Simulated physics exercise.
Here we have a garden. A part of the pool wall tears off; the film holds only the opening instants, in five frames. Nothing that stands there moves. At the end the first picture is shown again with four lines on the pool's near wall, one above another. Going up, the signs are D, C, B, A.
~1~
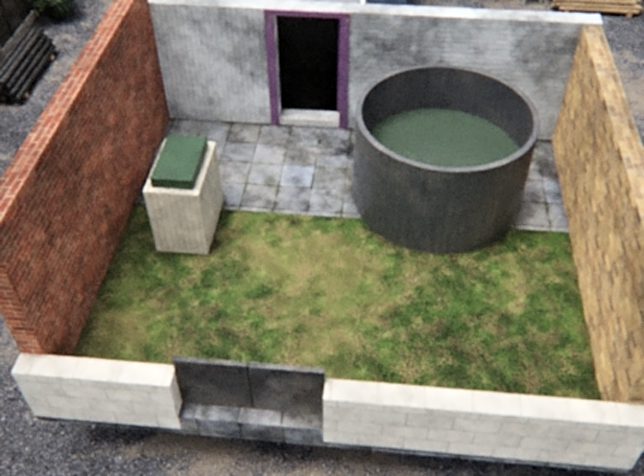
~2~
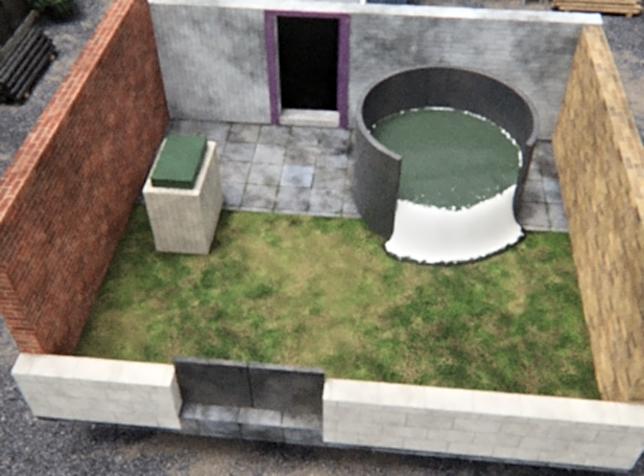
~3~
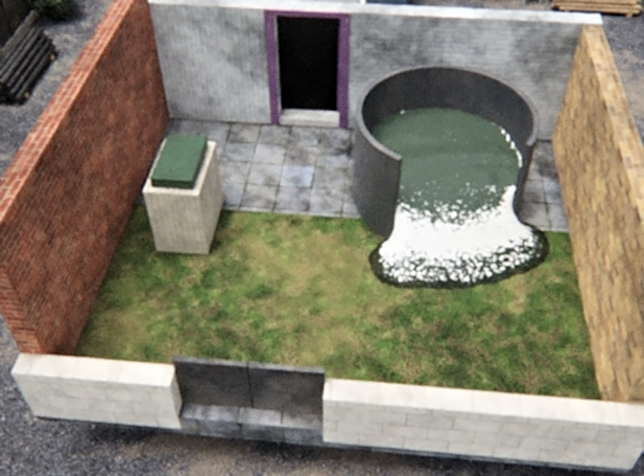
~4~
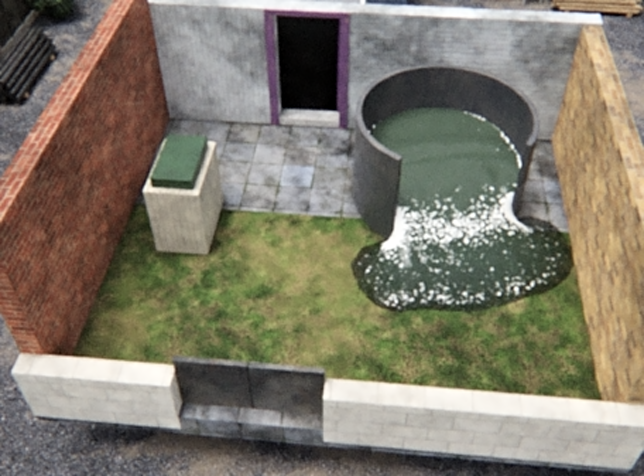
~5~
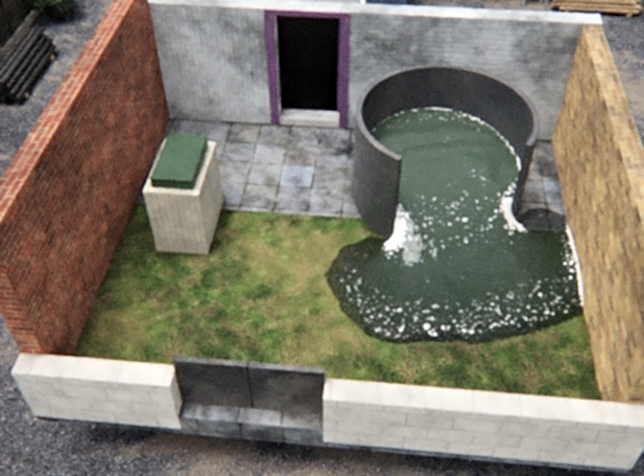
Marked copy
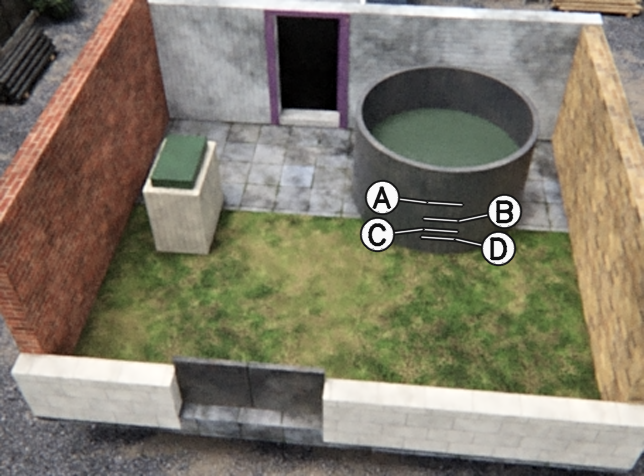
Green water pours through a gap in the round pool's front and spreads across the grass.
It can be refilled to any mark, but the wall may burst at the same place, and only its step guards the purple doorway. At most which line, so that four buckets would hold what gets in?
Use mark A.
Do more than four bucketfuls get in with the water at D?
No, that is safe.
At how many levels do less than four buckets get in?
All of them.
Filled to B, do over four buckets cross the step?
No, that is safe.
On the marked copy, A at (444, 203); B at (441, 219); C at (439, 230); D at (438, 238); from the bottom up D, C, B, A.
With A, a splash gets over, under a bucket.
With B, nothing gets over.
With C, nothing gets over.
With D, nothing gets over.
